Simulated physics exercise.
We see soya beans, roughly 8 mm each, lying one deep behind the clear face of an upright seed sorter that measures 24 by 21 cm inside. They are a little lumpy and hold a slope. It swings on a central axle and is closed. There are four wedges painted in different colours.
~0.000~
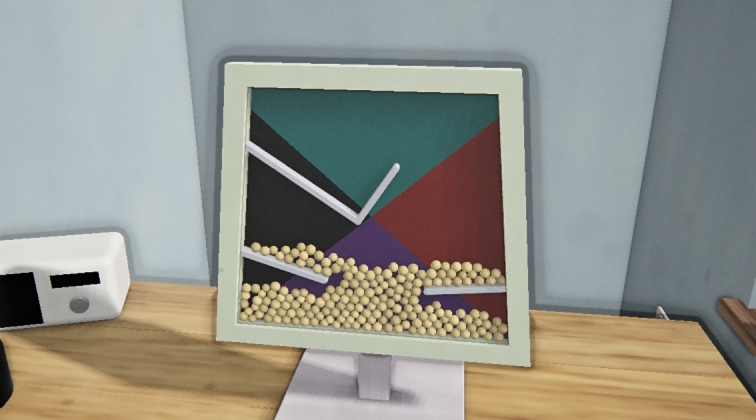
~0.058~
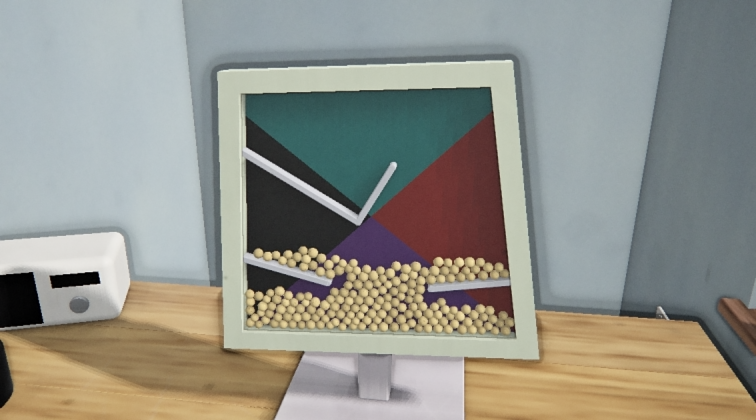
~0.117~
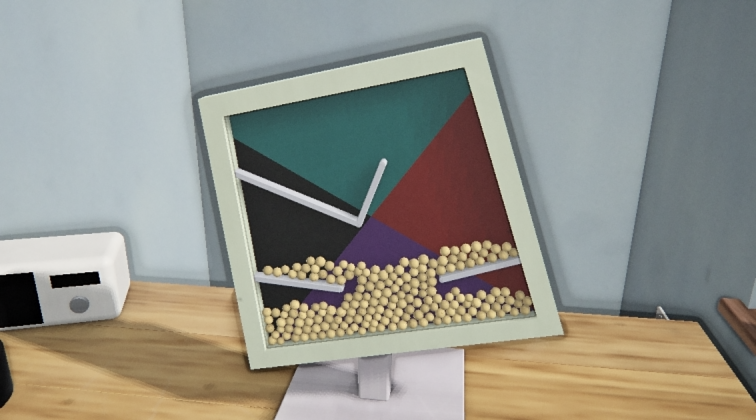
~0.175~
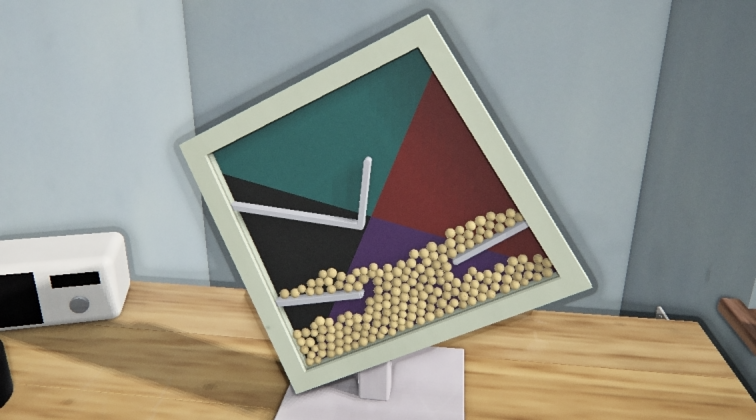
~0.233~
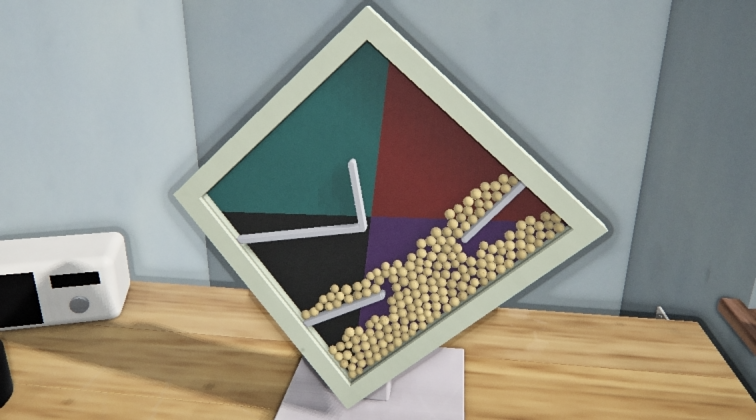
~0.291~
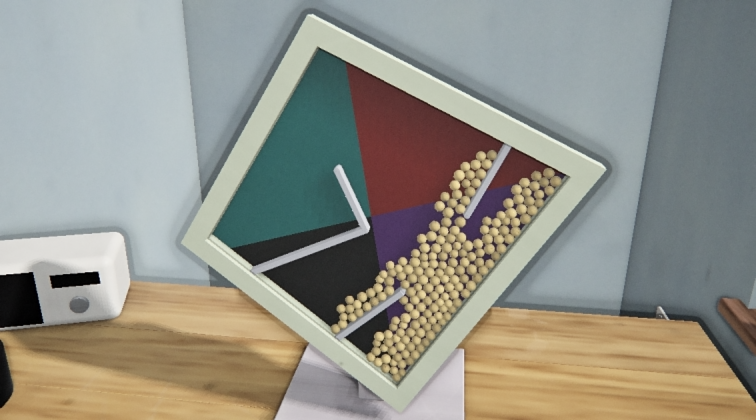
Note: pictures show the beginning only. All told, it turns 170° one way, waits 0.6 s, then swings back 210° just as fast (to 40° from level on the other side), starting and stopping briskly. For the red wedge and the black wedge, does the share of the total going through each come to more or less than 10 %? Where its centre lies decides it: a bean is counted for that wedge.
Red: More; black: Less than 10 %.
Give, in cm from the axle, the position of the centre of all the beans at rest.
Offset approx. 1 cm left, 6 cm below.
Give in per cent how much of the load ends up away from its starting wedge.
Around 50 percent.
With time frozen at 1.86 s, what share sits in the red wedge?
Around 0 percent.
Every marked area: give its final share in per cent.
Red wedge 25, purple wedge 55, turquoise wedge 15, black wedge 5.
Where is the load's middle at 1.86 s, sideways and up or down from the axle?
I'd put it near 3 centimetres to the left and 6 centimetres below.
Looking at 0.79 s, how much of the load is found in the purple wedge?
Close to 30 per cent of the load.
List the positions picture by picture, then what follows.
In the first frame, level; about 190 beans; load centre (369, 298); top bean (301, 247); red (459, 229), purple (371, 292), turquoise (371, 134), black (286, 219).
In the second frame, turned 3° anticlockwise; load centre (373, 299); top bean (303, 251).
In the third frame, turned 13° anticlockwise; load centre (387, 298); top bean (487, 245); wall ends (383, 163), (442, 278), (341, 287).
In the fourth frame, turned 28° anticlockwise; load centre (407, 293); top bean (511, 213).
In the fifth frame, turned 43° anticlockwise; load centre (426, 284); top bean (503, 179).
In the sixth frame, turned 58° anticlockwise; load centre (438, 274); top bean (492, 155); red (427, 150), purple (441, 262), turquoise (300, 170), black (333, 284).
By 0.79 s, it stands 170° anticlockwise; the beans' middle is 5 cm right of and 1 cm above the centre; red 5 %, purple 30 %, turquoise 10 %, black 55 %.
By 1.86 s, it stands 65° anticlockwise; the beans' middle is 3 cm left of and 6 cm below the centre; purple 15 %, turquoise 20 %, black 65 %.
By 2.33 s, it stands 40° clockwise; the beans' middle is 4 cm left of and 2 cm below the centre; red 5 %, purple 50 %, turquoise 20 %, black 25 %.
Settled by 3.0 s, it stands 40° clockwise; red 25 %, purple 55 %, turquoise 15 %, black 5 %.
